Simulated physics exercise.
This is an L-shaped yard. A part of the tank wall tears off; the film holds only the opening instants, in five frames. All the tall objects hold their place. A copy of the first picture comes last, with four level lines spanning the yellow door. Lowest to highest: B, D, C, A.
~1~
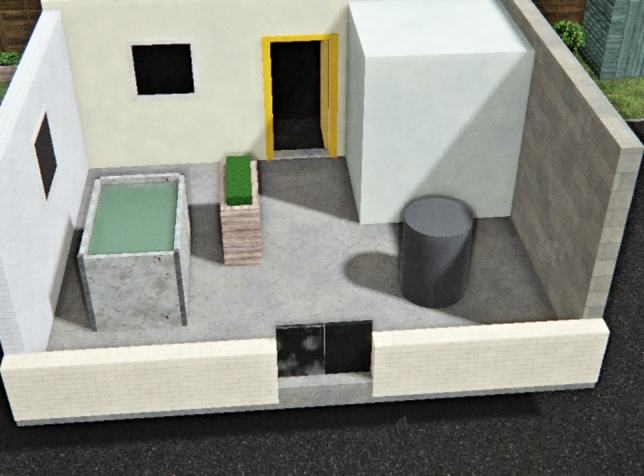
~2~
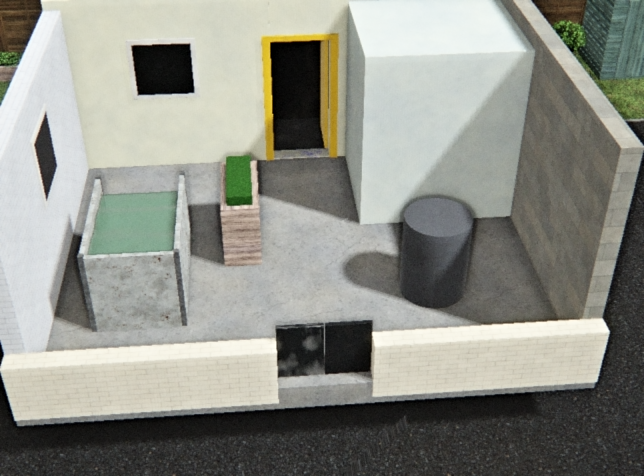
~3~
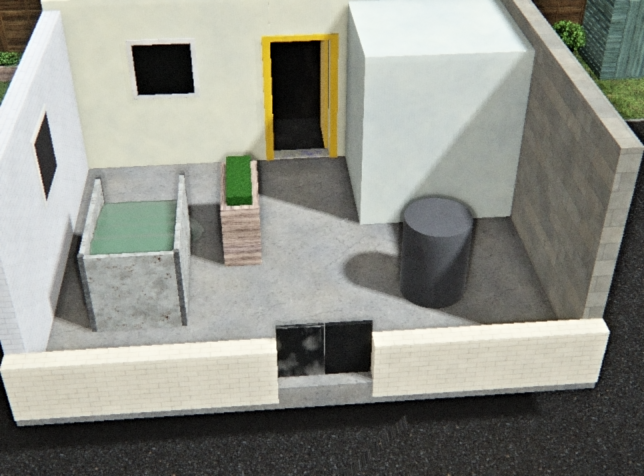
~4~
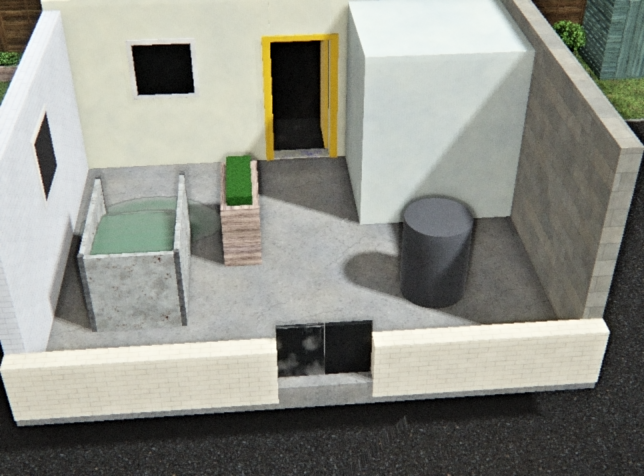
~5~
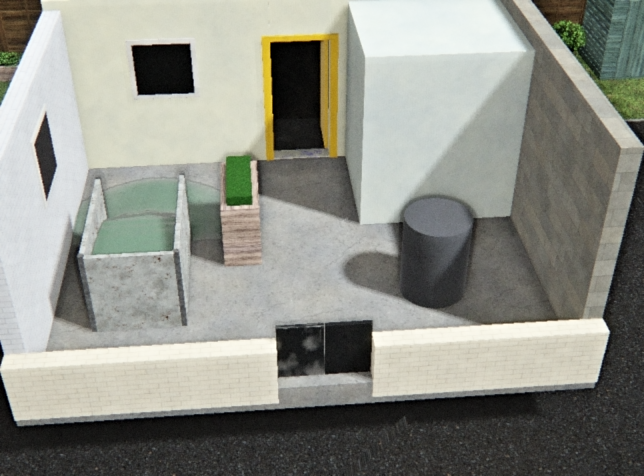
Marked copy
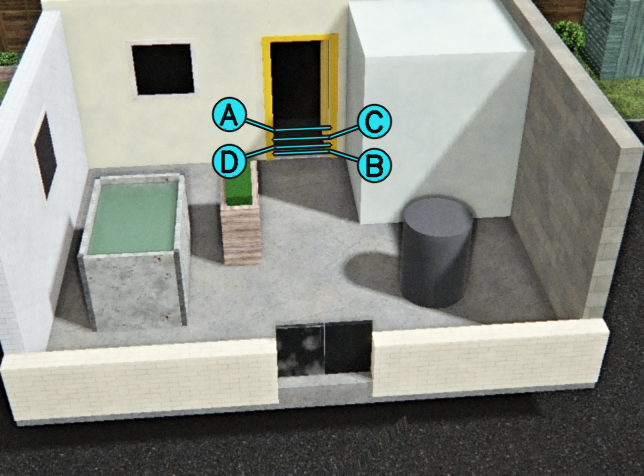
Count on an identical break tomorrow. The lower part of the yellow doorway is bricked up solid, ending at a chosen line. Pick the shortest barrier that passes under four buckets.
The limit is D.
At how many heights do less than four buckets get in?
Three.
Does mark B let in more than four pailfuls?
Yes, it does.
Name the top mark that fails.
That would be B.
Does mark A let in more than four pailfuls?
No, that is safe.
On the marked copy, A at (301, 128); B at (302, 152); C at (301, 138); D at (302, 146); from the bottom up B, D, C, A.
With A, nothing gets over.
With B, about 9 bucketfuls get in.
With C, nothing gets over.
With D, a bucket or two gets in.
